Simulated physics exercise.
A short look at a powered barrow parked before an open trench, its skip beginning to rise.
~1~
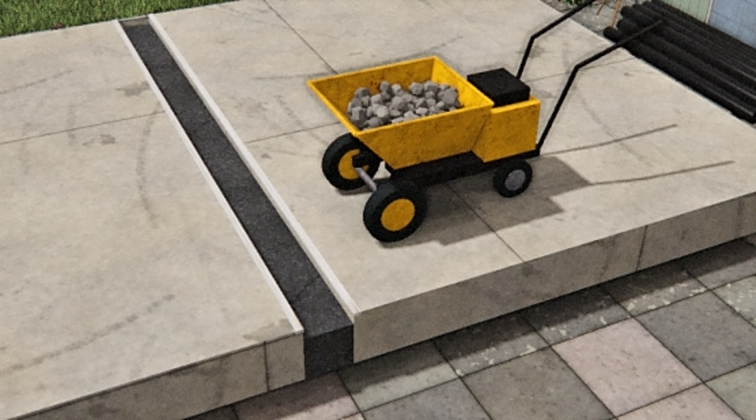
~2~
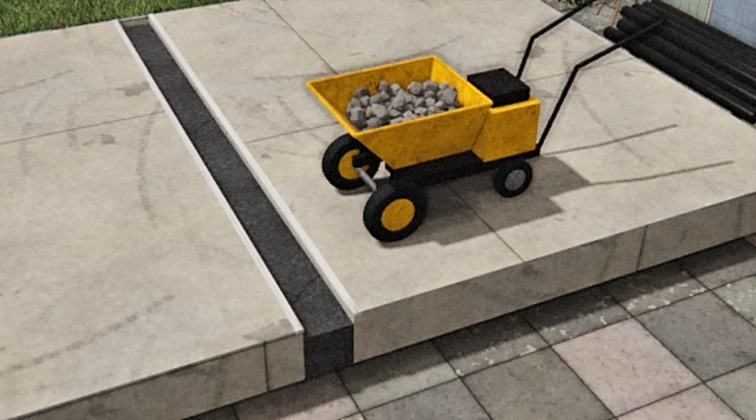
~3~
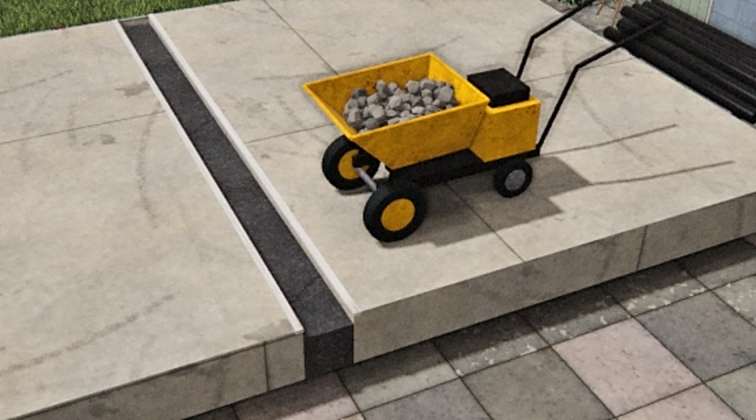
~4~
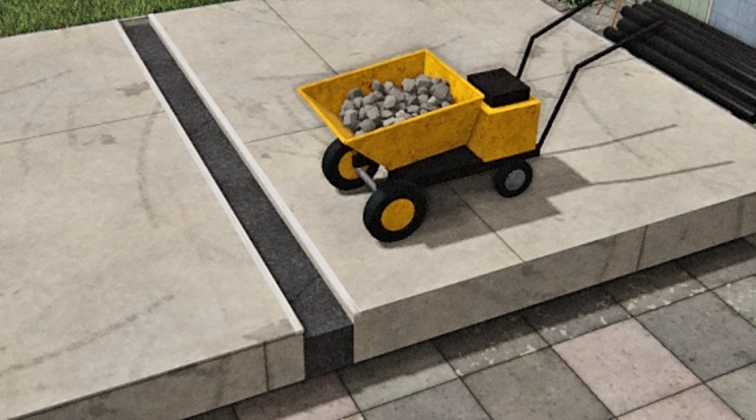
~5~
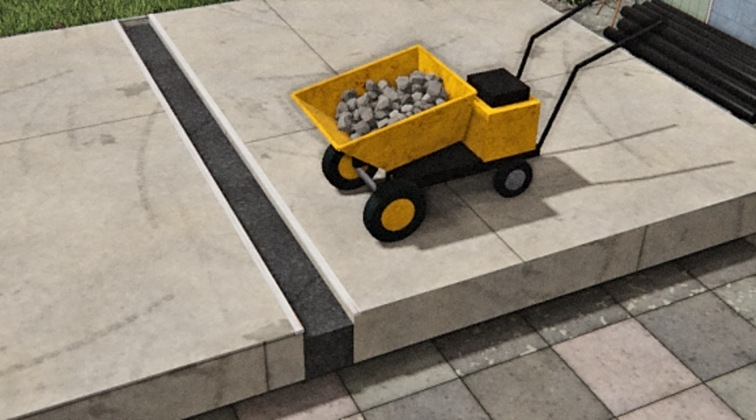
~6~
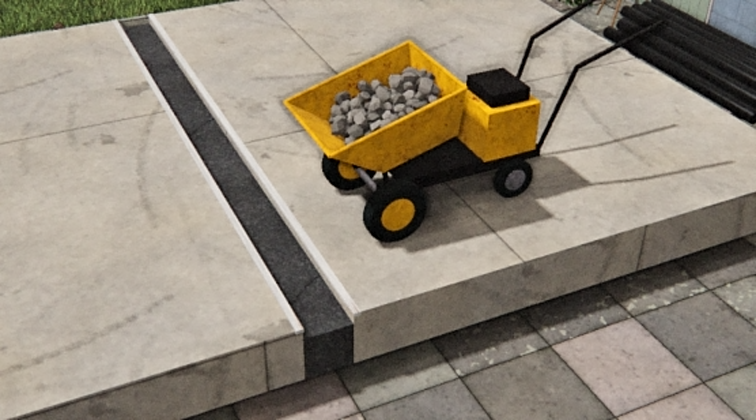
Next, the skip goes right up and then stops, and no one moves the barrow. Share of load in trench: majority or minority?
Minority.
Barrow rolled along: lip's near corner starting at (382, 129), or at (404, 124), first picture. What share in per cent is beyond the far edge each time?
First place: Around 10 per cent. Second place: Around 0 per cent.
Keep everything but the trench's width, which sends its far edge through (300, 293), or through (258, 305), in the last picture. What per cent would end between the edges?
10 %, 50 %.
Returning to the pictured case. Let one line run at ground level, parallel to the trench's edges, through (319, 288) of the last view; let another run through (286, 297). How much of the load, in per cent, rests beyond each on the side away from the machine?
Around 60 percent for the first and 30 percent for the second.
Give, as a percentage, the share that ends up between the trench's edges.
Around 25 percent.
Soon after the last picture, skip tipped steeply; all in the skip.
A little later, skip tipped right over; most in the skip; a small part in or heaped over the trench; a stray few beyond it; a stray few falling.
Later still, skip tipped right over; about half in the skip; about a quarter in or heaped over the trench; about a third beyond it.
At rest, skip tipped right over; about half in the skip; about a quarter in or heaped over the trench; about a third beyond it.
